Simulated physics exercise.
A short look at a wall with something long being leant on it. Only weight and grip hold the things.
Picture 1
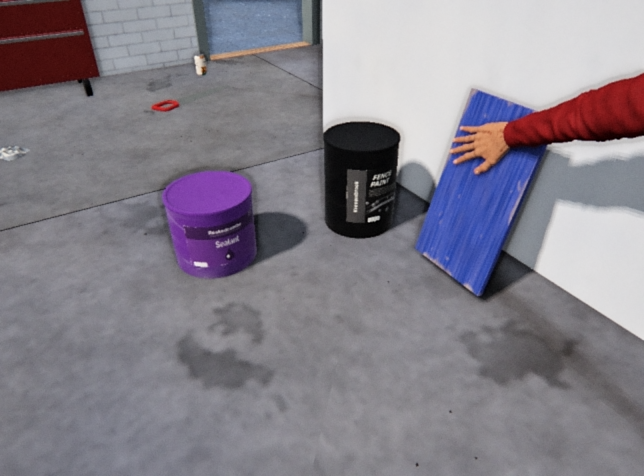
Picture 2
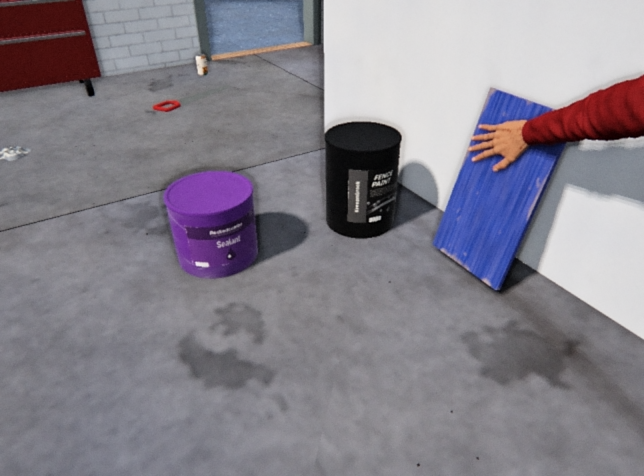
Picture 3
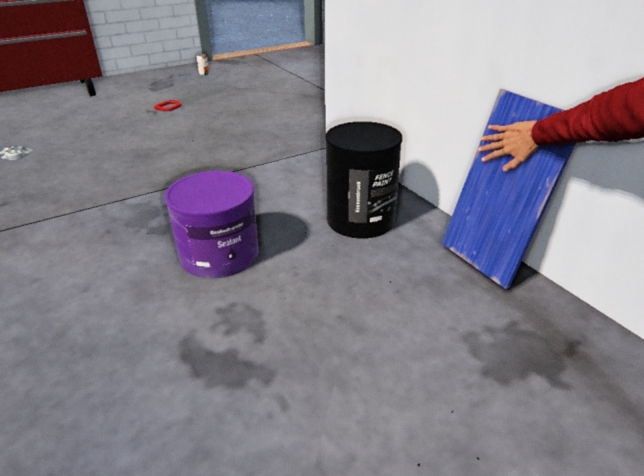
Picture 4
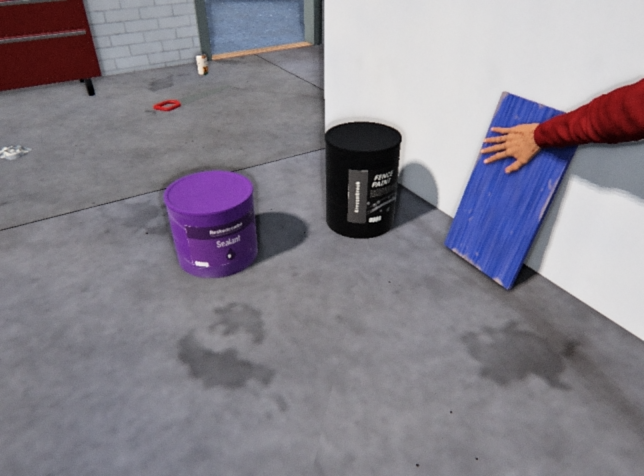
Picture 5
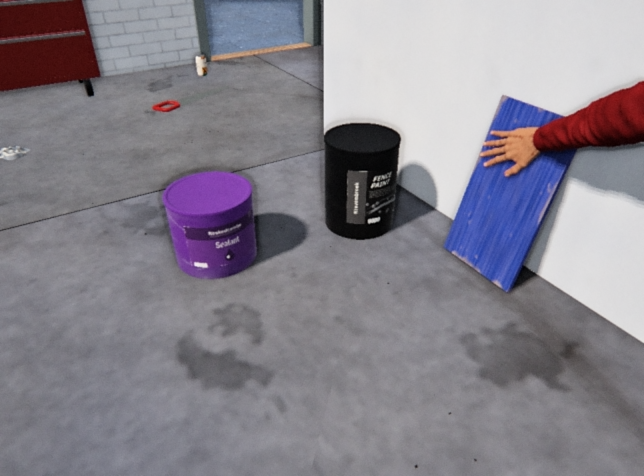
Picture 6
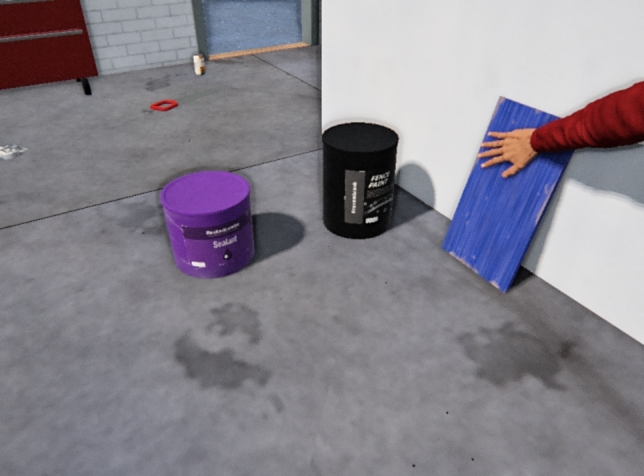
In a garage with a concrete floor, a red-sleeved hand moved a blue board slightly right along the white wall and kept holding it there, while the purple and black tubs stayed put.
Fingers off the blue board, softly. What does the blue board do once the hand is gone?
It remains leaning.
Then, 0.30 s past the last view, nothing moves.
Then, 0.80 s past the last view, blue board resting near (504, 195).
Finally, all 3 still in place. Final places as the last picture's camera would see them, blue board near (504, 195). The board stays up.
